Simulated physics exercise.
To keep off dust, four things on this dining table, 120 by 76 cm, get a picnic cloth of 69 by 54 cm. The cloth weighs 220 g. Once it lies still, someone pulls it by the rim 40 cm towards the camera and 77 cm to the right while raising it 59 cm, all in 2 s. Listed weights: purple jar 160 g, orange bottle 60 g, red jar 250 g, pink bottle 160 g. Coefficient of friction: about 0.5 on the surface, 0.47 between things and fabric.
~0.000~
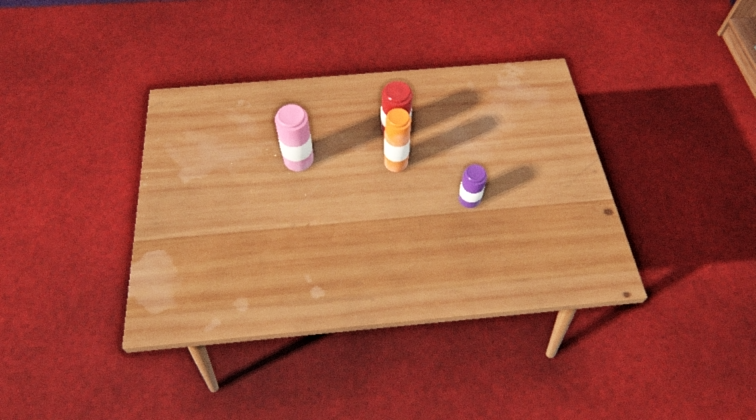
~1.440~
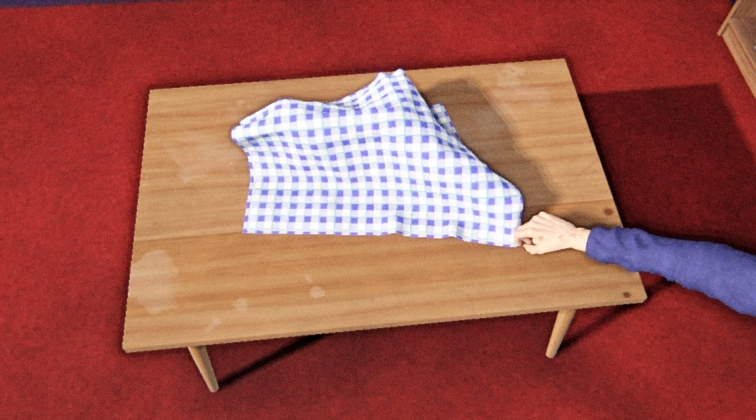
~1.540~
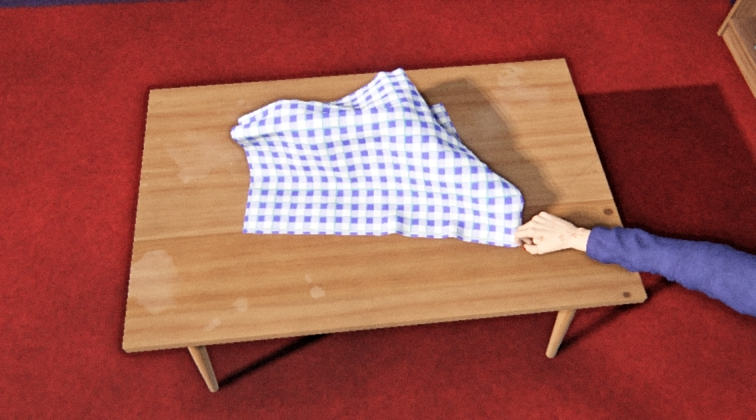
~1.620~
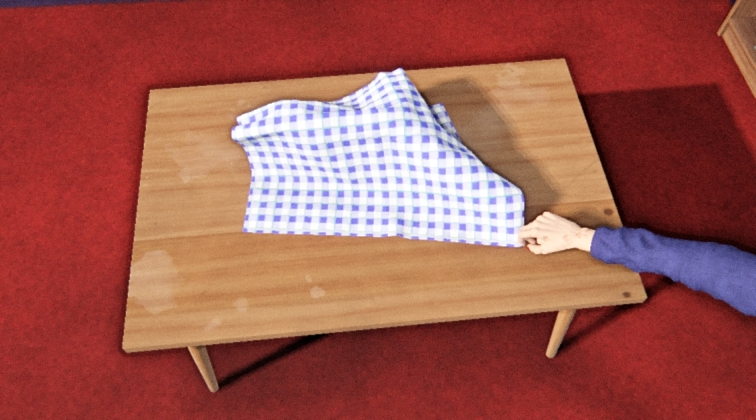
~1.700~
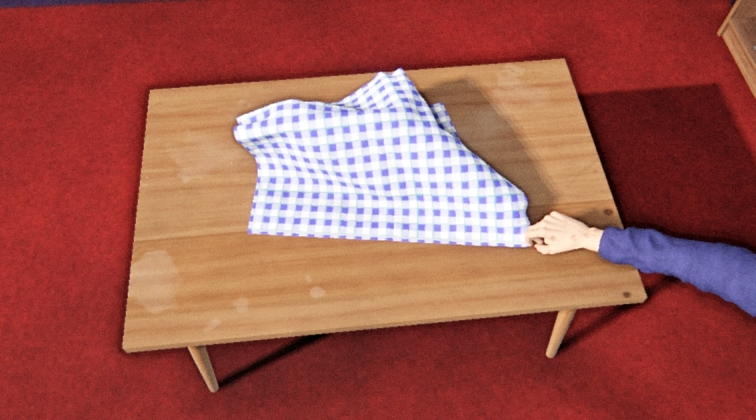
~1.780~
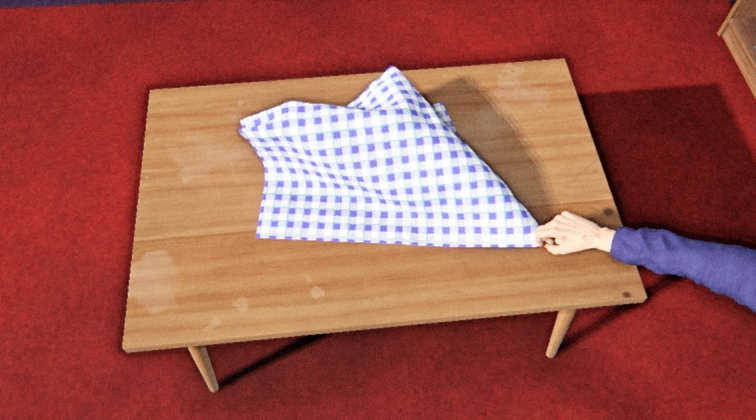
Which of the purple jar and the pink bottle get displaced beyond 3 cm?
Purple jar: Displaced. Pink bottle: Displaced.
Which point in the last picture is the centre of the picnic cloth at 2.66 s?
I'd point to about (636, 213).
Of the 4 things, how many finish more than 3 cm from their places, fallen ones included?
After counting, the figure is 3.
At 2.2 s, middle of the picnic cloth at (472, 182); pink bottle on its side, 14 cm off its start, orange bottle on its side, 10 cm off its start.
At 2.7 s, middle of the picnic cloth at (636, 213); pink bottle on its side, 15 cm off its start, purple jar on its side, 15 cm off its start, orange bottle on its side, 12 cm off its start.
At 3.1 s, middle of the picnic cloth at a place out of view; purple jar on its side, 21 cm off its start at (539, 244), pink bottle on its side, 18 cm off its start at (365, 139), orange bottle on its side, 12 cm off its start at (445, 163).
At 3.5 s, middle of the picnic cloth at a place out of view; purple jar on its side, 28 cm off its start, pink bottle on its side, 19 cm off its start, orange bottle on its side, 13 cm off its start.
At 4.3 s, middle of the picnic cloth at a place out of view; purple jar over the edge, pink bottle on its side, 19 cm off its start at (368, 134), orange bottle on its side, 14 cm off its start at (451, 153).
